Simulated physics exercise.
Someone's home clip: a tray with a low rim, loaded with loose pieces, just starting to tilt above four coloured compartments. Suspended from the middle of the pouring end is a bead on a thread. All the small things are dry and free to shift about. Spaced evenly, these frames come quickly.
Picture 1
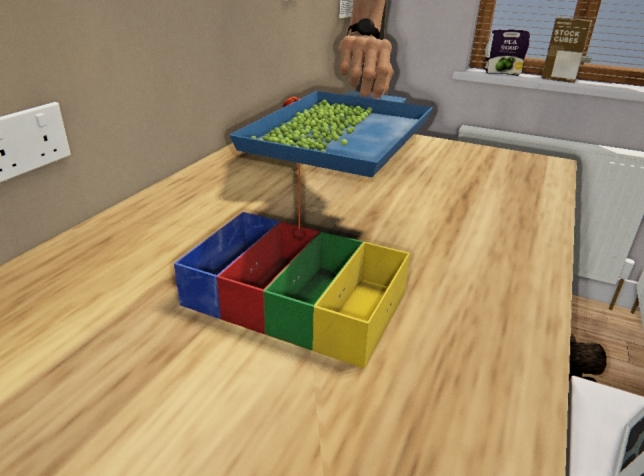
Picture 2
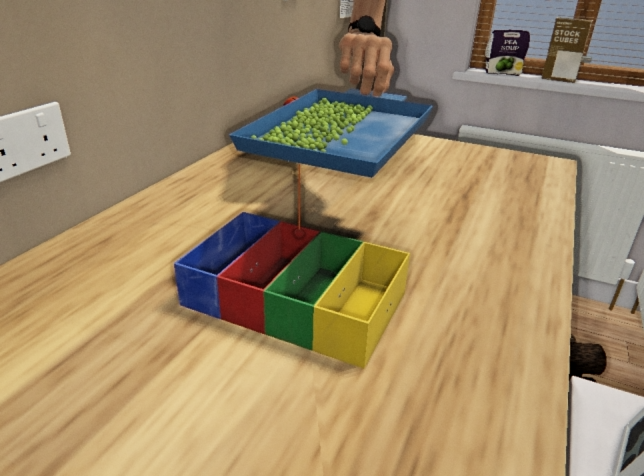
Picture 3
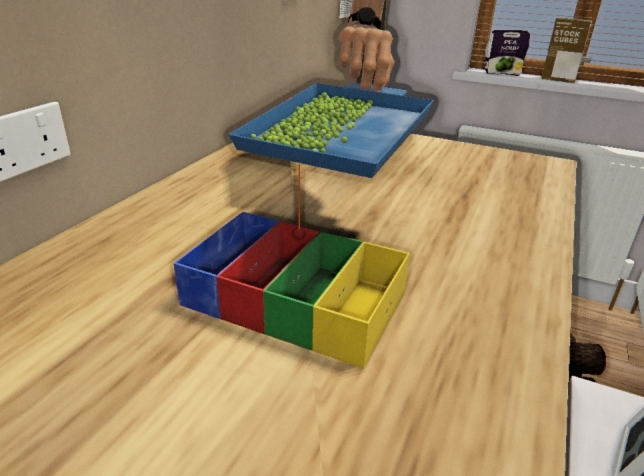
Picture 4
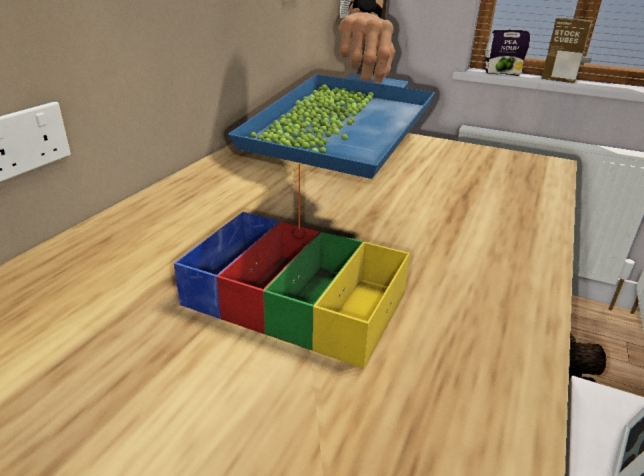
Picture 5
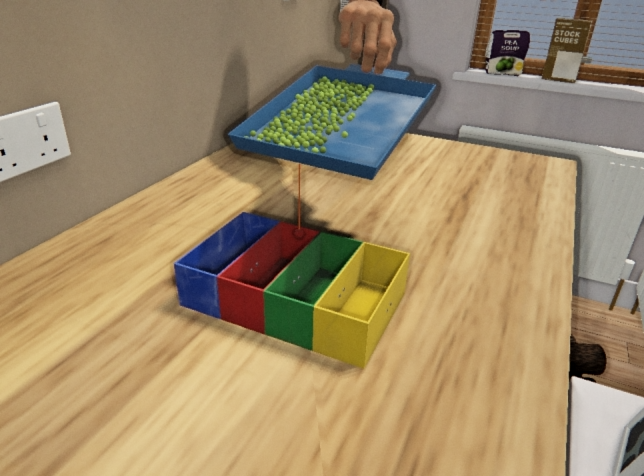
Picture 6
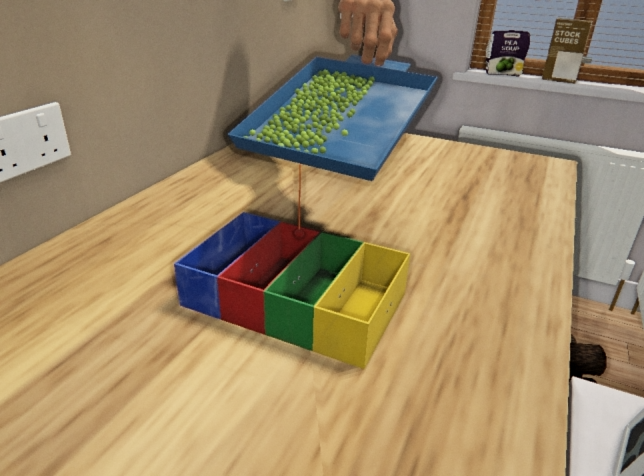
A hand reaches in from the top and holds a blue tray of green peas, heaped toward its left side, in a room seen from slightly above a pale wooden worktop. Beneath it sit four open compartments, blue, red, green and yellow from left to right, with a small red bead hanging on a thread. The tray's far edge rises slowly, tilting it slightly toward the viewer, while the peas barely shift and the view stays still.
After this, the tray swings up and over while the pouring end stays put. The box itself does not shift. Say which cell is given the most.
The green cell is given the most.
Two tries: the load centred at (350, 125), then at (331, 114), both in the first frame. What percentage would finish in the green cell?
In order, 40 per cent then 40 per cent.
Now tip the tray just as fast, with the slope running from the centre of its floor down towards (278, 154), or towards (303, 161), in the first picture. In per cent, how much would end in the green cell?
In order, 0 in a hundred and 30 in a hundred.
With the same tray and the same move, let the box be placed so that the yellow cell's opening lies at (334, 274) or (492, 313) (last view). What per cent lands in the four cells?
The first gives 90 %, the second 60 %.
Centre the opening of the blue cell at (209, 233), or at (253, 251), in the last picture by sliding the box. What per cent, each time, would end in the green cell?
40 %, then 40 %.
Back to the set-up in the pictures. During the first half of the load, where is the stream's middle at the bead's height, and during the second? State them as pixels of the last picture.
First roughly (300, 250), then roughly (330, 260).
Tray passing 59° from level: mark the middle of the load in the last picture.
Roughly at (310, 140).
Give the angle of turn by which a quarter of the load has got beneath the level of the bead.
Somewhere near 85°.
Shortly afterwards, tray tipped steeply; all but a few on the tray; only a few in the yellow cell; only a few in the green cell; only a few falling or outside the box.
Next, tray tipped right over; a little on the tray; near a third in the green cell; near a quarter in the red cell; near a quarter in the yellow cell; only a few in the blue cell; a little falling or outside the box.
Some moments later, tray tipped past a quarter turn; near a third in the green cell; near a quarter in the yellow cell; near a quarter in the red cell; only a few in the blue cell.
In the end, tray tipped past a quarter turn; near a third in the green cell; near a quarter in the yellow cell; near a quarter in the red cell; only a few in the blue cell.
